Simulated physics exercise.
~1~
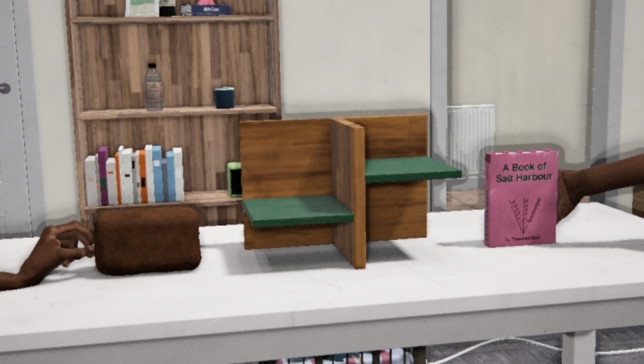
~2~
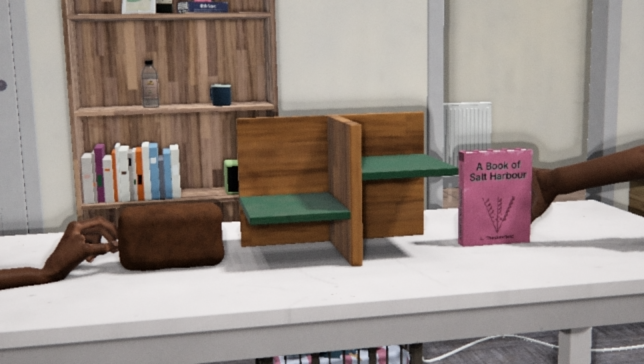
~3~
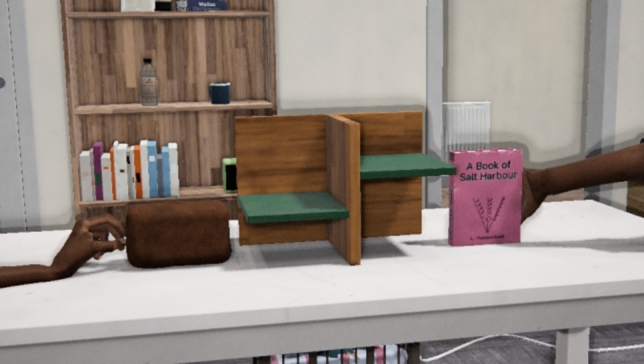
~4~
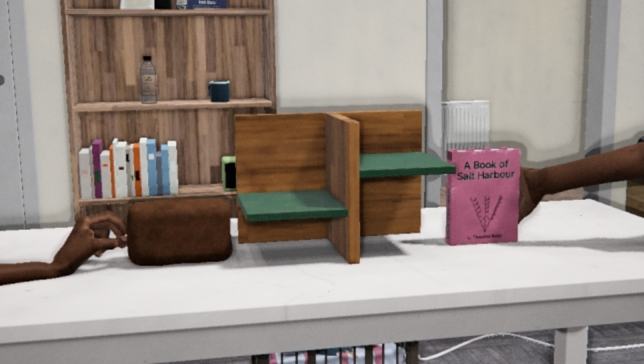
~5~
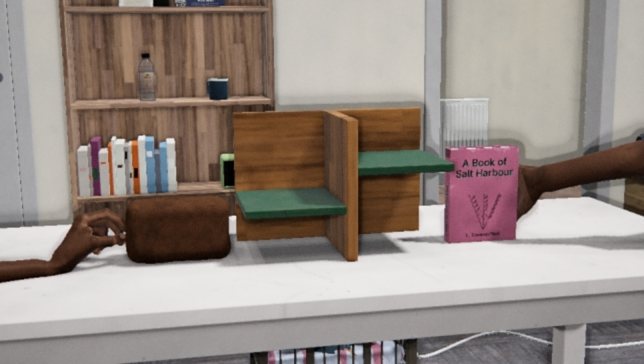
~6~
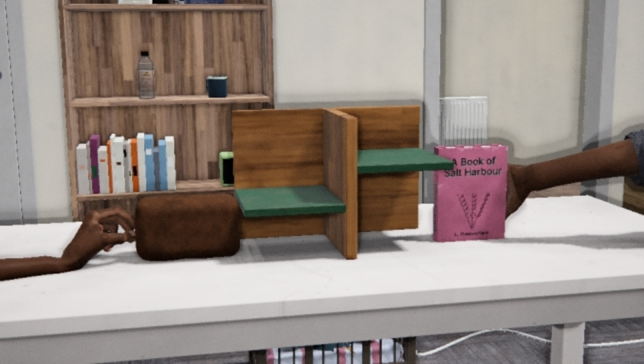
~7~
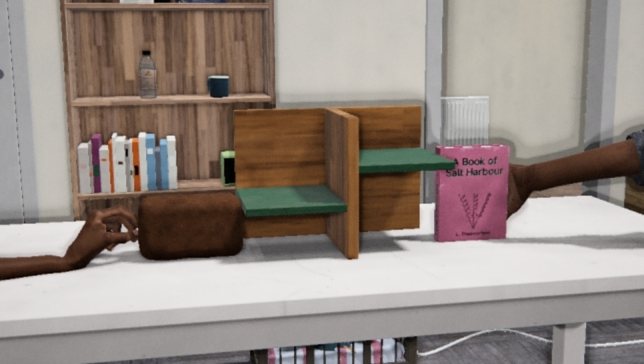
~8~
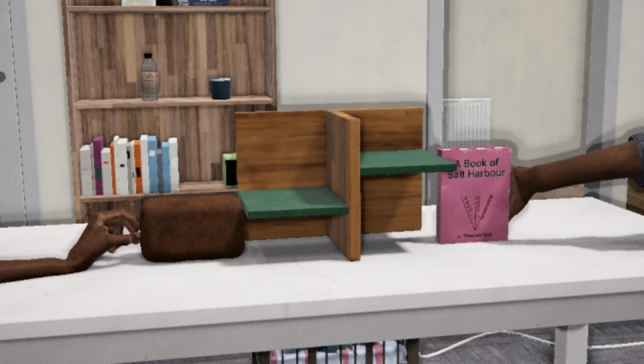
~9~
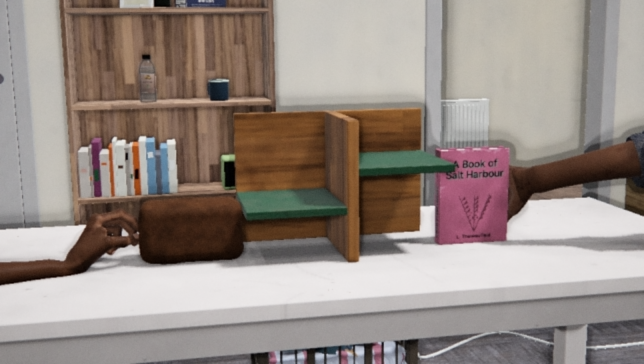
A brown loaf and a pink book slide inward and stop against the green shelves' edges.
